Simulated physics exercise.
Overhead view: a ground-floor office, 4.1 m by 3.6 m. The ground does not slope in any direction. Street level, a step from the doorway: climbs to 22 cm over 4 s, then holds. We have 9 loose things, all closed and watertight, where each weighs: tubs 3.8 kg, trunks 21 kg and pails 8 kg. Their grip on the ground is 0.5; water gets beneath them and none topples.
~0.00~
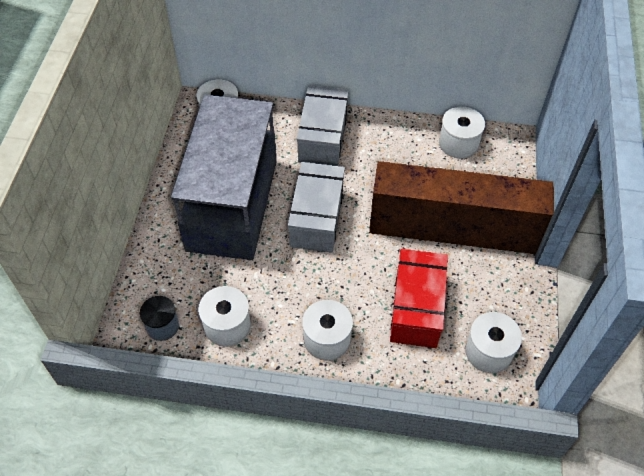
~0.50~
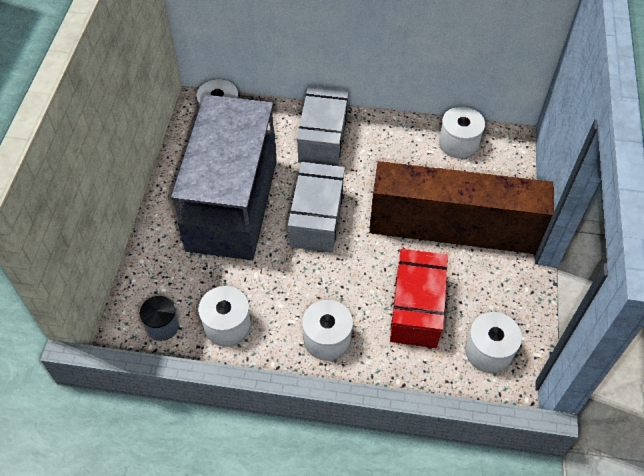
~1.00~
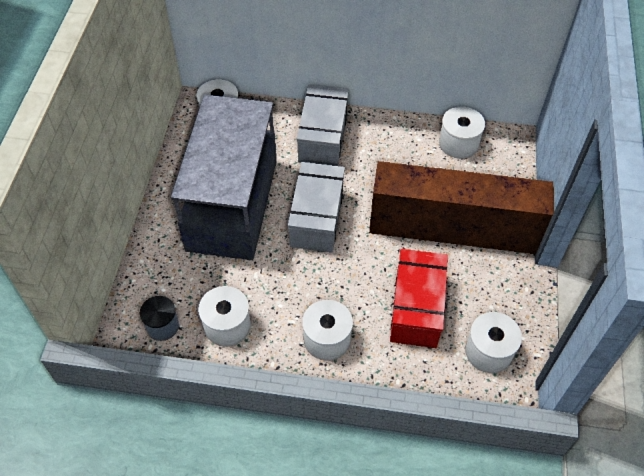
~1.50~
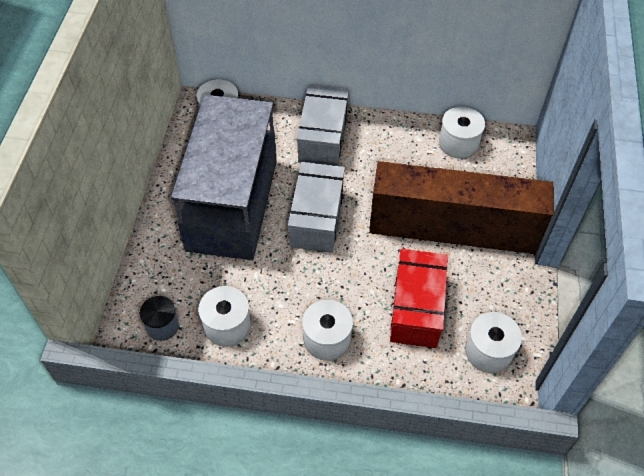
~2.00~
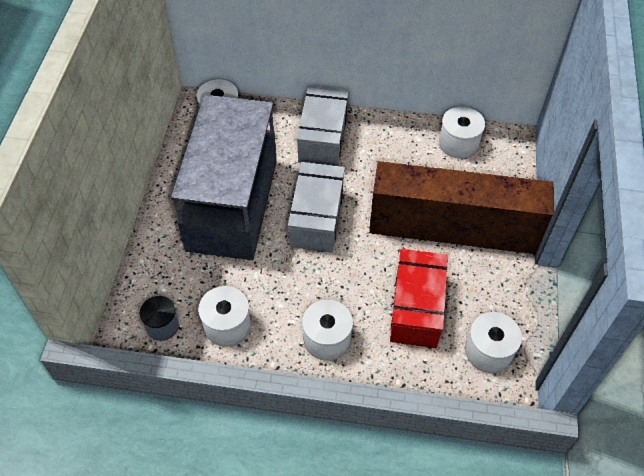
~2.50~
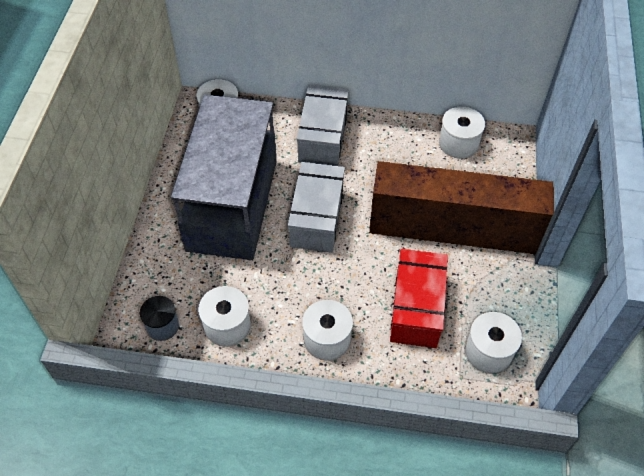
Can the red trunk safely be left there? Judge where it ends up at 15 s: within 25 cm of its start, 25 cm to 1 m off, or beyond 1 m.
It goes beyond 1 m.
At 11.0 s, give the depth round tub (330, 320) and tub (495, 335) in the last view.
About 18 and 18 cm.
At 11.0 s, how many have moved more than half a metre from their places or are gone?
8.
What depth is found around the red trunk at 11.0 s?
16 cm, roughly.
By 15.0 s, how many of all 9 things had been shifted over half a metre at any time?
That makes 9.
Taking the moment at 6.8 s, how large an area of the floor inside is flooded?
I'd put it close to 9.5 m2.
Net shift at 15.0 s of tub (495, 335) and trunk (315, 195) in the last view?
First 300 cm, then 120 cm.
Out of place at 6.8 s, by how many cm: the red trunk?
Some 200 cm from the start.
After 3.5 s the red trunk is near (412, 287), 0.1 m from its start, aground; 0 afloat.
After 6.8 s the red trunk is near (179, 291), 2.2 m from its start, afloat; 6 afloat.
After 11.0 s the red trunk is near (171, 260), 2.3 m from its start, afloat; 9 afloat.
After 15.0 s the red trunk is near (169, 260), 2.3 m from its start, afloat; 9 afloat.
